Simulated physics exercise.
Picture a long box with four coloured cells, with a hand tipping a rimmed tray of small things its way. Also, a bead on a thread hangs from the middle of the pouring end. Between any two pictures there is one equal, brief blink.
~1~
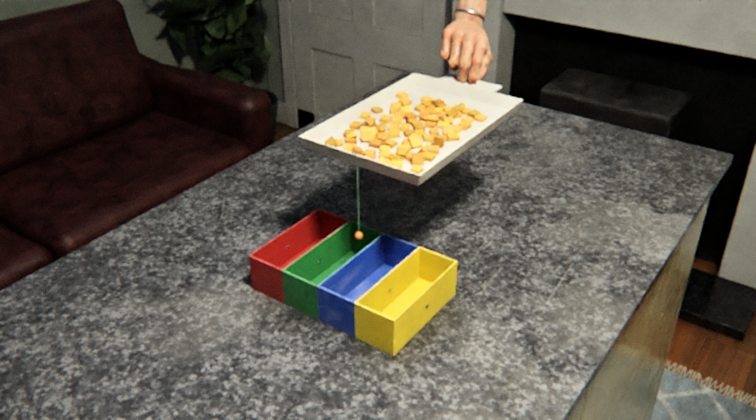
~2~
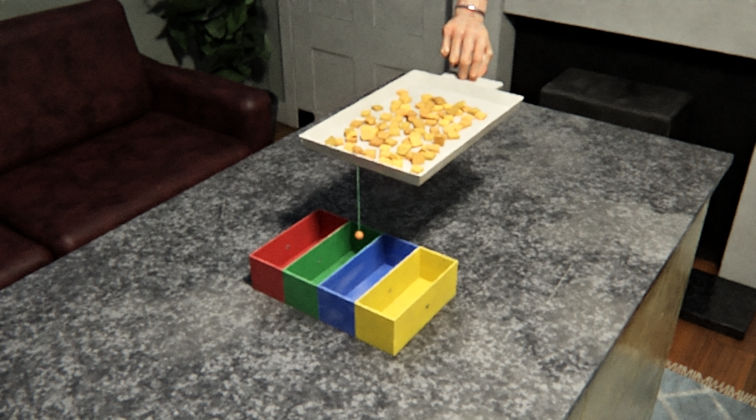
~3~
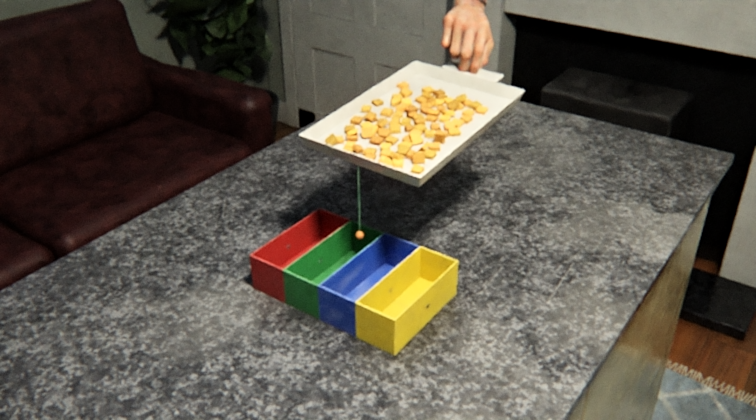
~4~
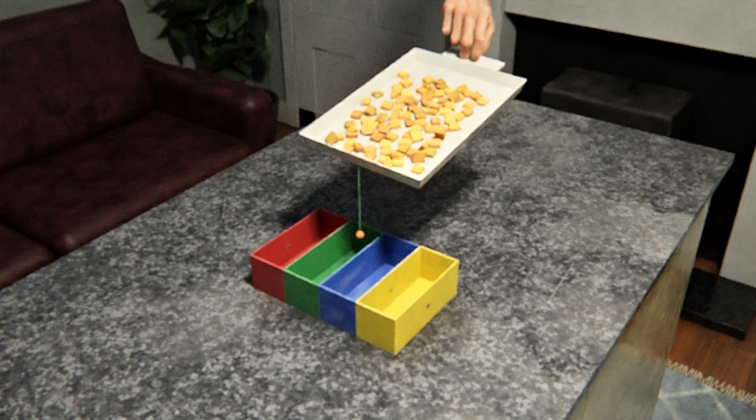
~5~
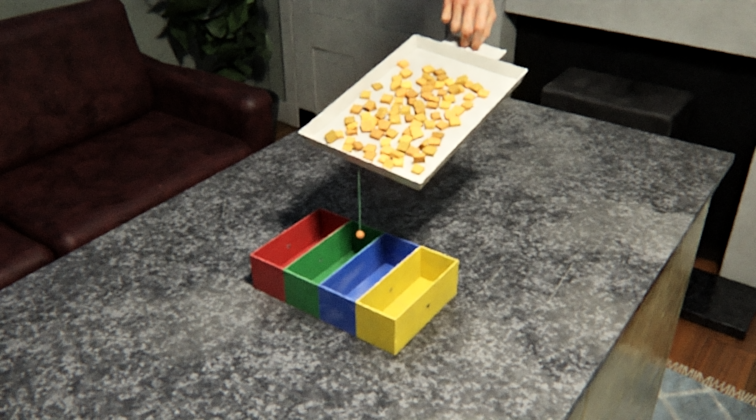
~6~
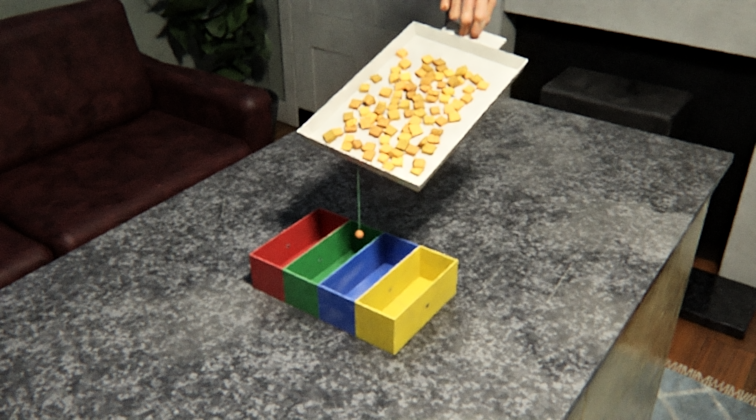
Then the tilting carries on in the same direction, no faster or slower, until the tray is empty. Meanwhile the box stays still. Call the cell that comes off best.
The yellow cell comes off best.
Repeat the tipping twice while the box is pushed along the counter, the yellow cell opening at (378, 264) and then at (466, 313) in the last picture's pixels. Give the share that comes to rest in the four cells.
Around 50 percent the first time, around 100 percent the second.
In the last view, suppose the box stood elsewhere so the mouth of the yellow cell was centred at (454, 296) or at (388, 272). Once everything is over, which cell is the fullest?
The first time it is that blue cell; the second time it is yellow.
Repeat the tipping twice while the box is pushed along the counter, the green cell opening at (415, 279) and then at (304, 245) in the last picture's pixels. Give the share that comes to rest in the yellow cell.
About 0 per cent, then about 50 per cent.
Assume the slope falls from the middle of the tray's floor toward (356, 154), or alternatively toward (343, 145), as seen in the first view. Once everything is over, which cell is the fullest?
Try 1 - the red cell. Try 2 - the cell in red.
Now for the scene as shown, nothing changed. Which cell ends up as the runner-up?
It is blue.
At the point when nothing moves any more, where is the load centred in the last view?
Last view, resting centre - approx. (399, 304).
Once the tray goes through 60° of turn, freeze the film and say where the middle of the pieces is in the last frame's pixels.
The load is centred about (397, 139).
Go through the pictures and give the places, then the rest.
In the first frame, corners of the pouring end at (305, 136) and (418, 172), level; middle of the load at (408, 133), cereal squares; bead on its thread at (359, 236); red cell at (267, 276); green cell at (301, 291); blue cell at (337, 308); yellow cell at (375, 325).
In the second frame, corners of the pouring end at (305, 135) and (418, 172), level; middle of the load at (409, 132).
In the third frame, corners of the pouring end at (305, 134) and (419, 174), tipped barely, lowest at the right corner; middle of the load at (409, 129).
In the fourth frame, corners of the pouring end at (305, 133) and (419, 176), tipped a little, lowest at the right corner; middle of the load at (410, 123).
In the fifth frame, corners of the pouring end at (305, 131) and (419, 178), tipped a little, lowest at the right corner; middle of the load at (409, 119).
In the sixth frame, corners of the pouring end at (304, 130) and (418, 181), tipped clearly, lowest at the right corner; middle of the load at (409, 114); red cell at (267, 275); green cell at (301, 290); blue cell at (337, 307); yellow cell at (375, 324).
Soon after the last picture, tray tipped steeply; all on the tray.
A little later, tray tipped right over; about a quarter on the tray; about a third in the yellow cell; about a quarter in the blue cell; about a quarter falling or outside the box.
Later still, tray tipped past a quarter turn; about two thirds in the yellow cell; about a third in the blue cell; a stray few in the green cell; a stray few falling or outside the box.
At rest, tray tipped past a quarter turn; about two thirds in the yellow cell; about a third in the blue cell; a stray few in the green cell; none in the red cell; a stray few outside the box.
